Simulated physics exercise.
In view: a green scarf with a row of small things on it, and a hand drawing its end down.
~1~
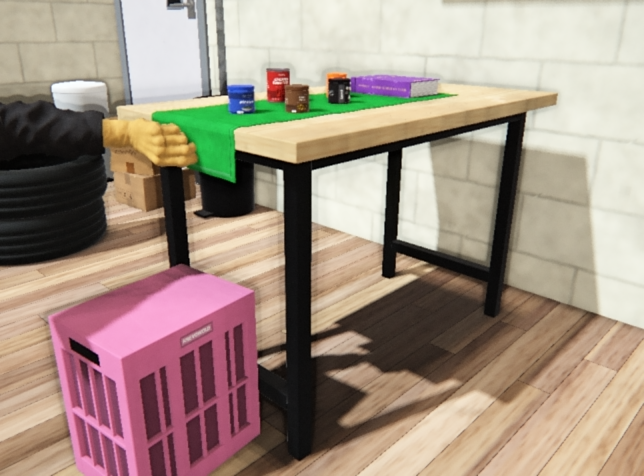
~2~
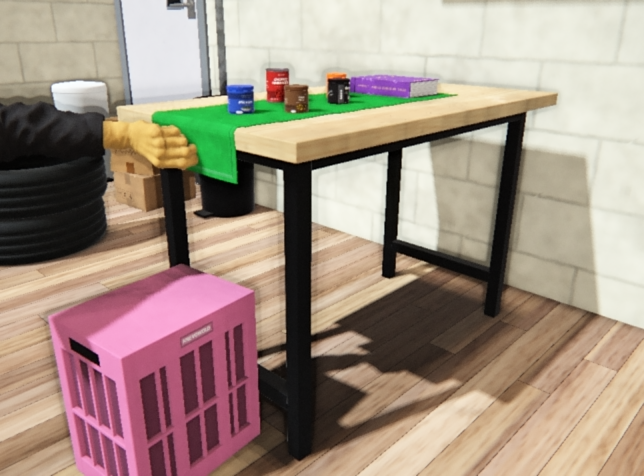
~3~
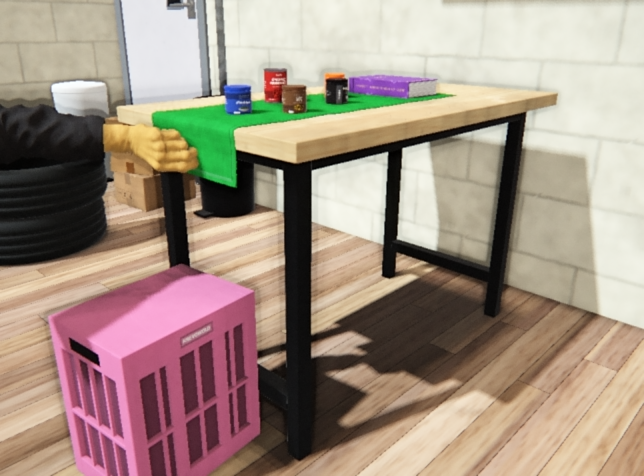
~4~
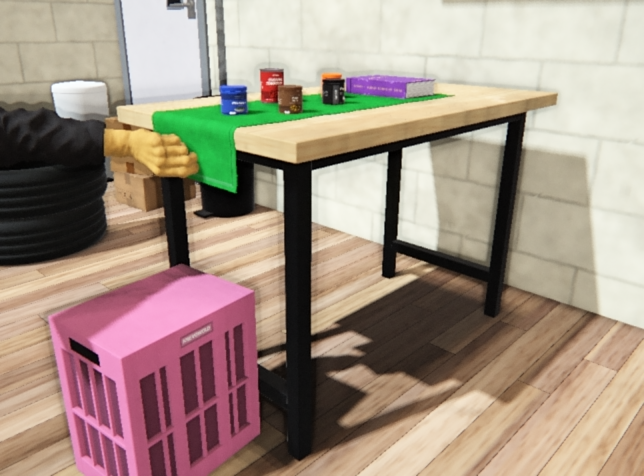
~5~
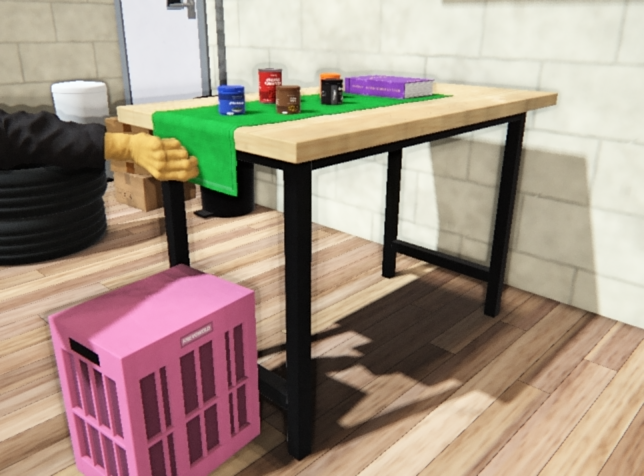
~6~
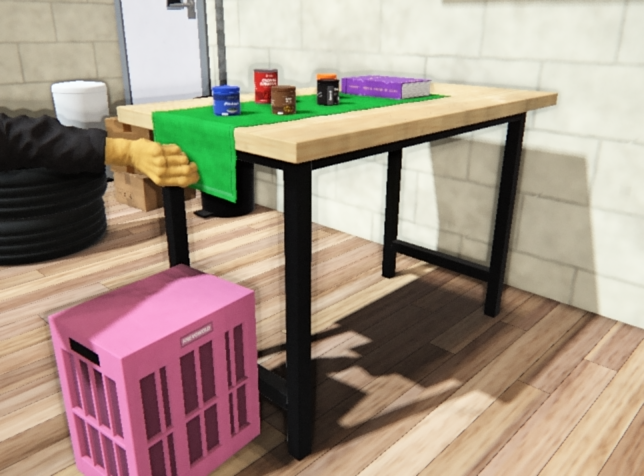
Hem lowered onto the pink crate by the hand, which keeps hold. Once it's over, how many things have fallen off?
Lost over the edge: Two.
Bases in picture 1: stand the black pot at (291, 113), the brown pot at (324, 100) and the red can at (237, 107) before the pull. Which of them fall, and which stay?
Here's how it goes: The black pot leaves the top, the brown pot remains in place and the red can leaves the top.
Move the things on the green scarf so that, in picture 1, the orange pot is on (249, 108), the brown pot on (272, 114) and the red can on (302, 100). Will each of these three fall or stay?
The orange pot is lost, the brown pot is lost, the red can stays aboard.
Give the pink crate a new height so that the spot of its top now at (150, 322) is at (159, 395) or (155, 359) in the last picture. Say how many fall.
The count comes out 4 and 3.
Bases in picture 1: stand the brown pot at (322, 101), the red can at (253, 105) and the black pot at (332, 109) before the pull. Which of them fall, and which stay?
In the end the brown pot is still up there, the red can is no longer up there and the black pot is still up there.
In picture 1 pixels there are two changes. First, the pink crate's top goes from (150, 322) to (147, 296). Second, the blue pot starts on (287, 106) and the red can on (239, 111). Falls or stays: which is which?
The blue pot stays put; the red can is lost.
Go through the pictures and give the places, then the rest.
In the first frame, hem (236, 182); blue pot (241, 86); brown pot (297, 85); red can (278, 69); black pot (339, 79); orange pot (337, 74); top of the crate (150, 322).
In the second frame, hem (237, 183); blue pot (240, 86).
In the third frame, hem (236, 187); brown pot (294, 86).
In the fourth frame, hem (236, 193); red can (272, 69); top of the crate (150, 322).
In the fifth frame, hem (238, 196); black pot (332, 79).
In the sixth frame, hem (236, 202); blue pot (226, 87); brown pot (284, 87); red can (266, 69); black pot (328, 79); orange pot (327, 74).
A little later, hem near (197, 245); blue pot gone.
Next, hem on the crate; blue pot and brown pot gone.
When it is over, hem on the crate; blue pot and brown pot gone. Over the edge go two.
